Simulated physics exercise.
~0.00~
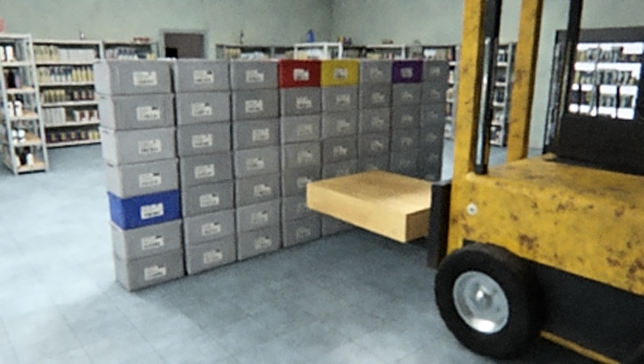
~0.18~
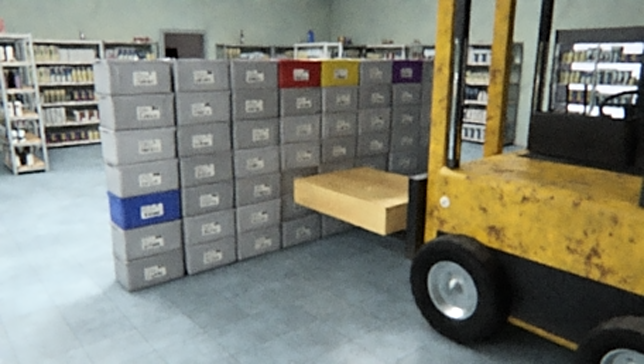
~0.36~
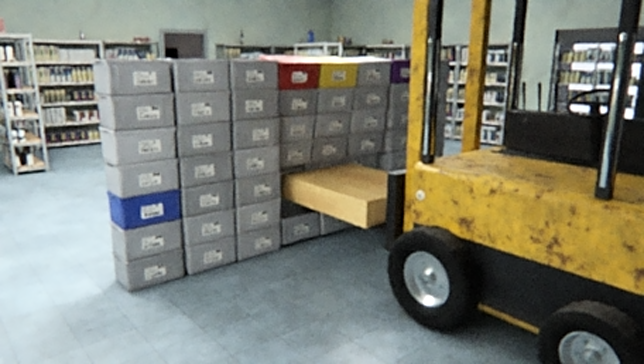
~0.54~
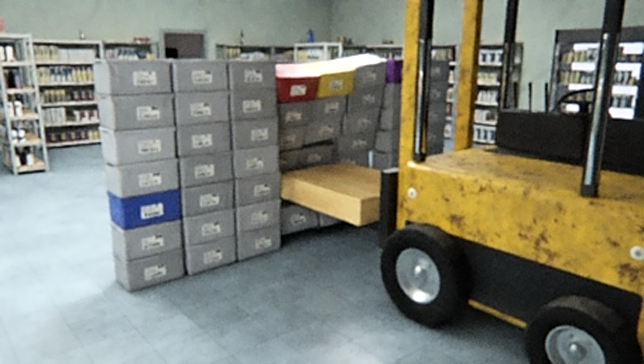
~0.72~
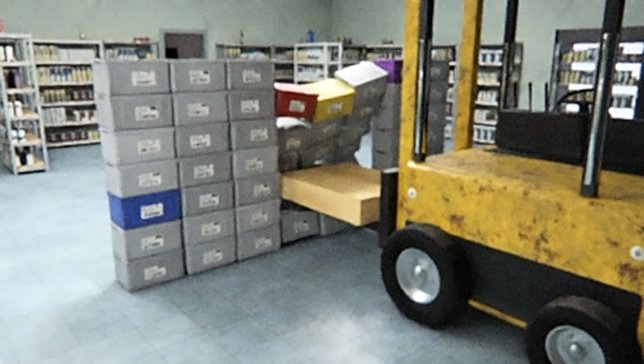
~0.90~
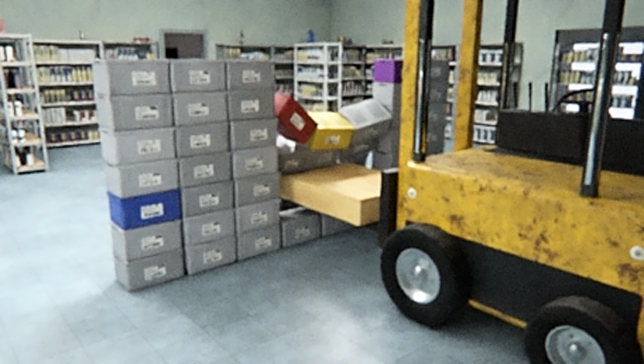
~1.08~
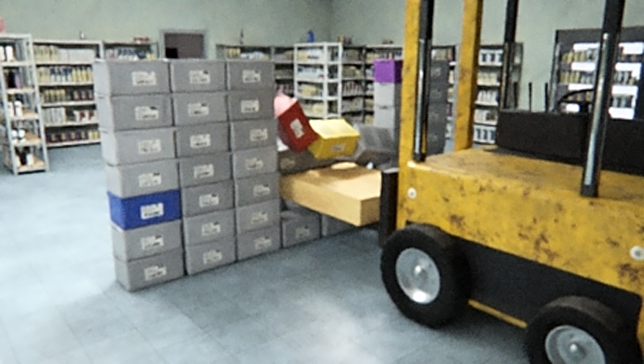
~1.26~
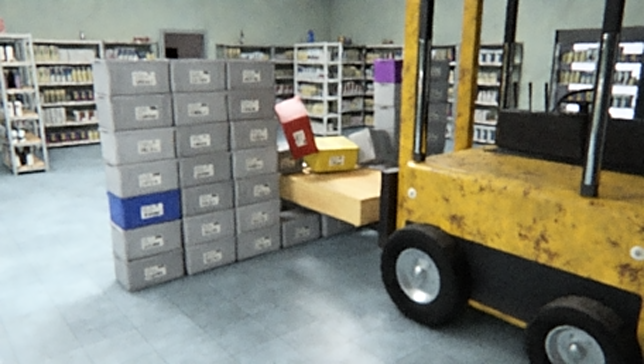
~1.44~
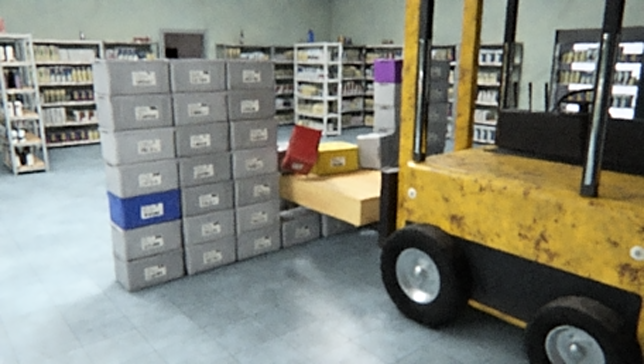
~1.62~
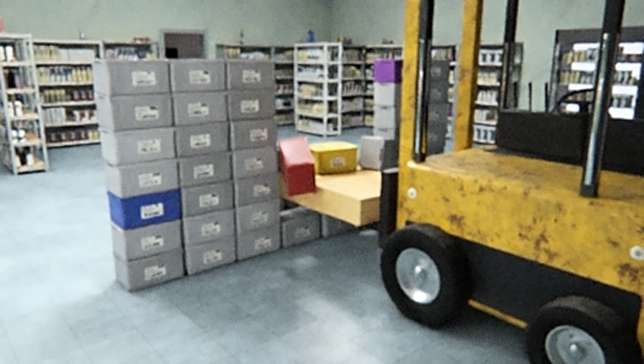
Yellow forklift pushing a wooden crate into a wall of grey totes, toppling the middle columns and tipping down a red tote.
